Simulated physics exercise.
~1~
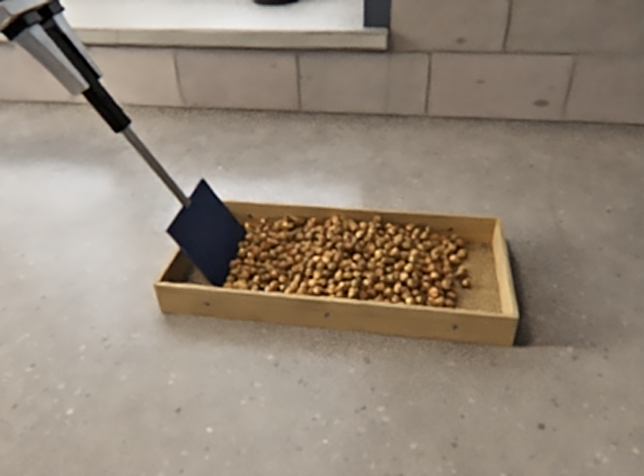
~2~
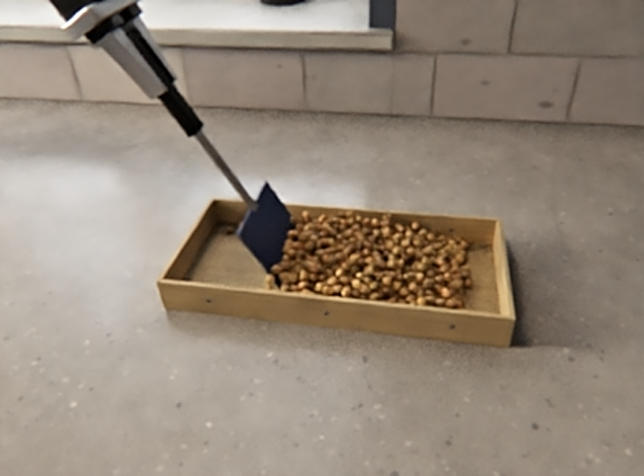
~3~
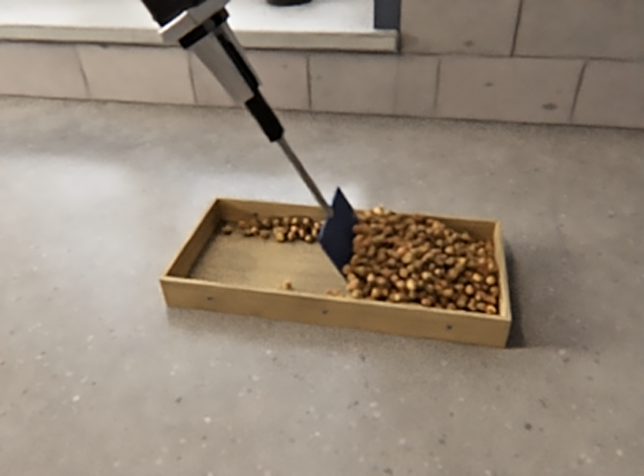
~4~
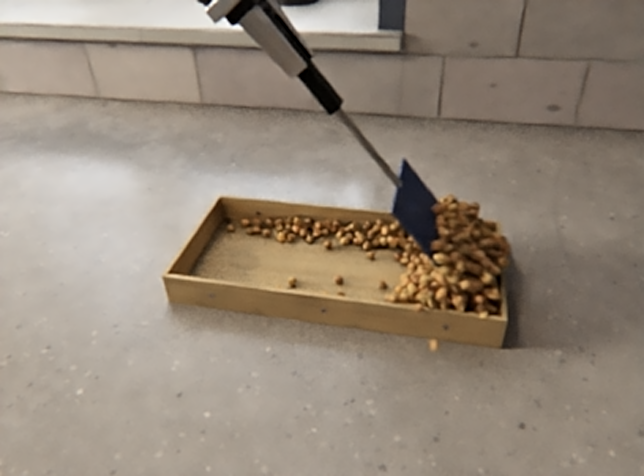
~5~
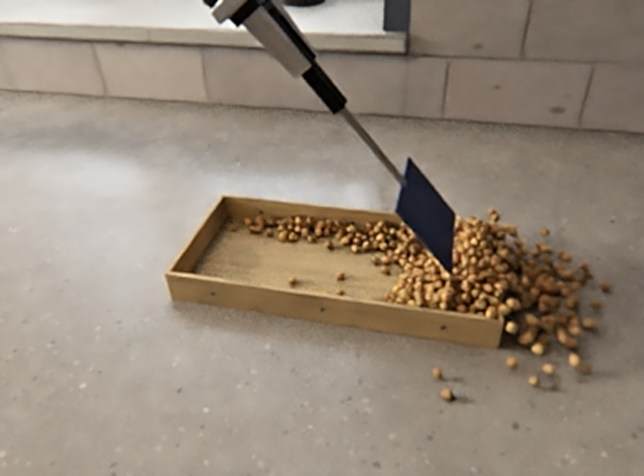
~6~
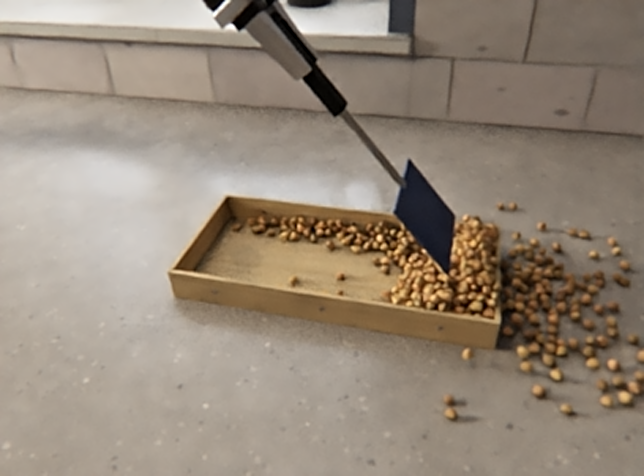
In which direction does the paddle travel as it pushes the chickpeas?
The paddle moves to the right, from the left end of the tray toward its right end.
